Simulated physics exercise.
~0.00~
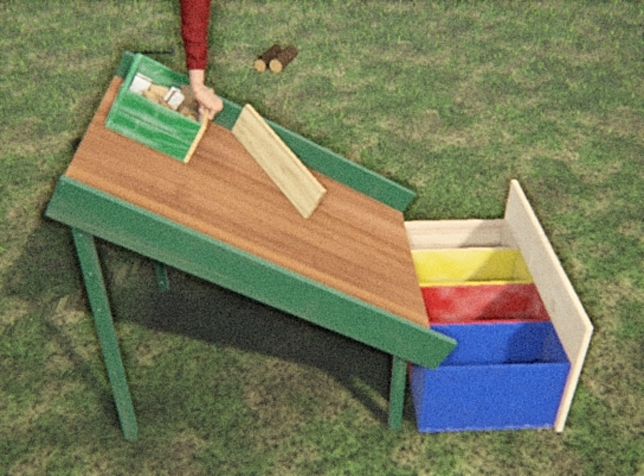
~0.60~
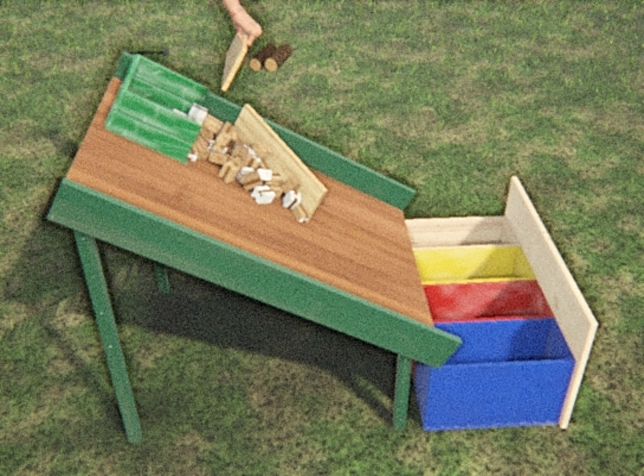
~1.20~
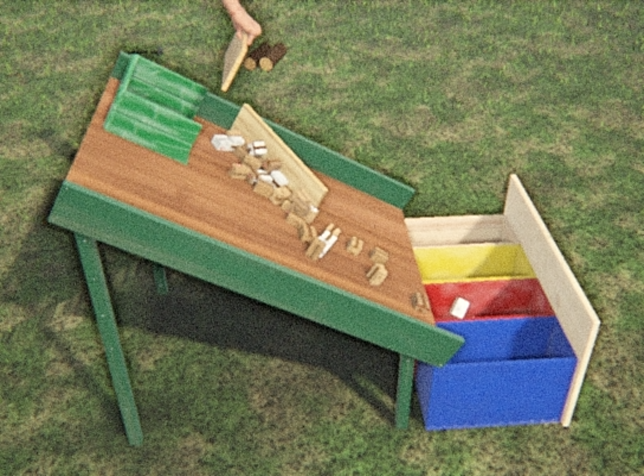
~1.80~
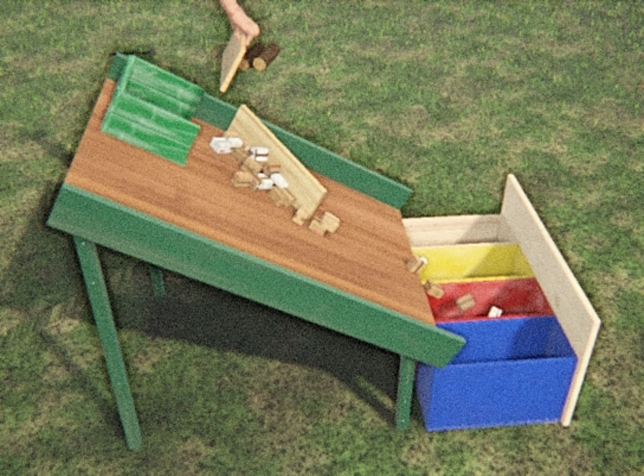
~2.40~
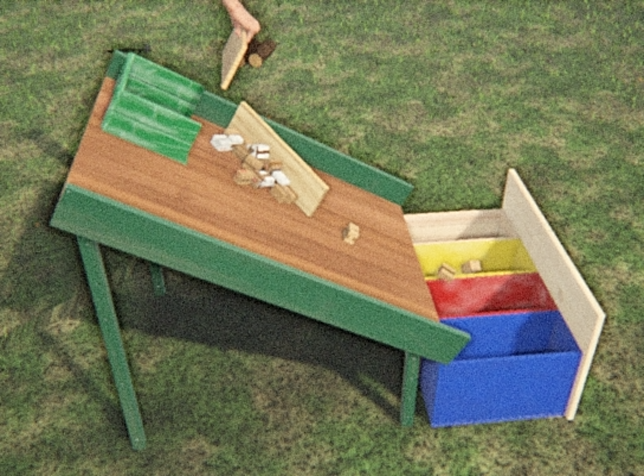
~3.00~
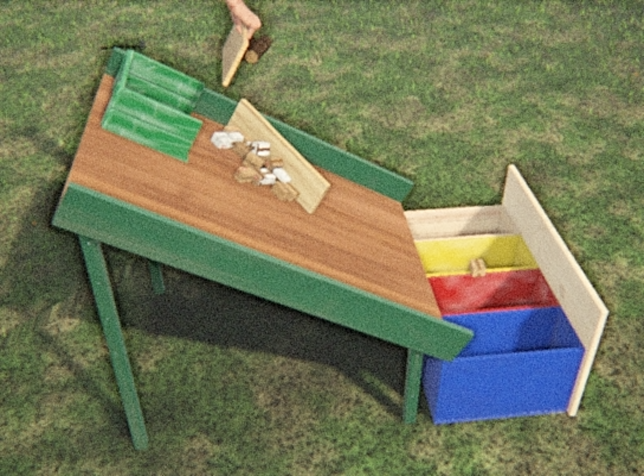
A sloping wooden table with green rails and legs stands on grass, seen from above at an angle, with an angled pale board on its surface. Wooden, yellow, red and blue bins line its low right edge, and two small logs lie behind. A red-sleeved hand lifts the gate from the green pen at the upper left and holds it clear. Small tan and white blocks spill downhill along the board, and some tumble off into the bins. The flow dwindles, leaving a cluster resting against the board while others have dropped into the bins.
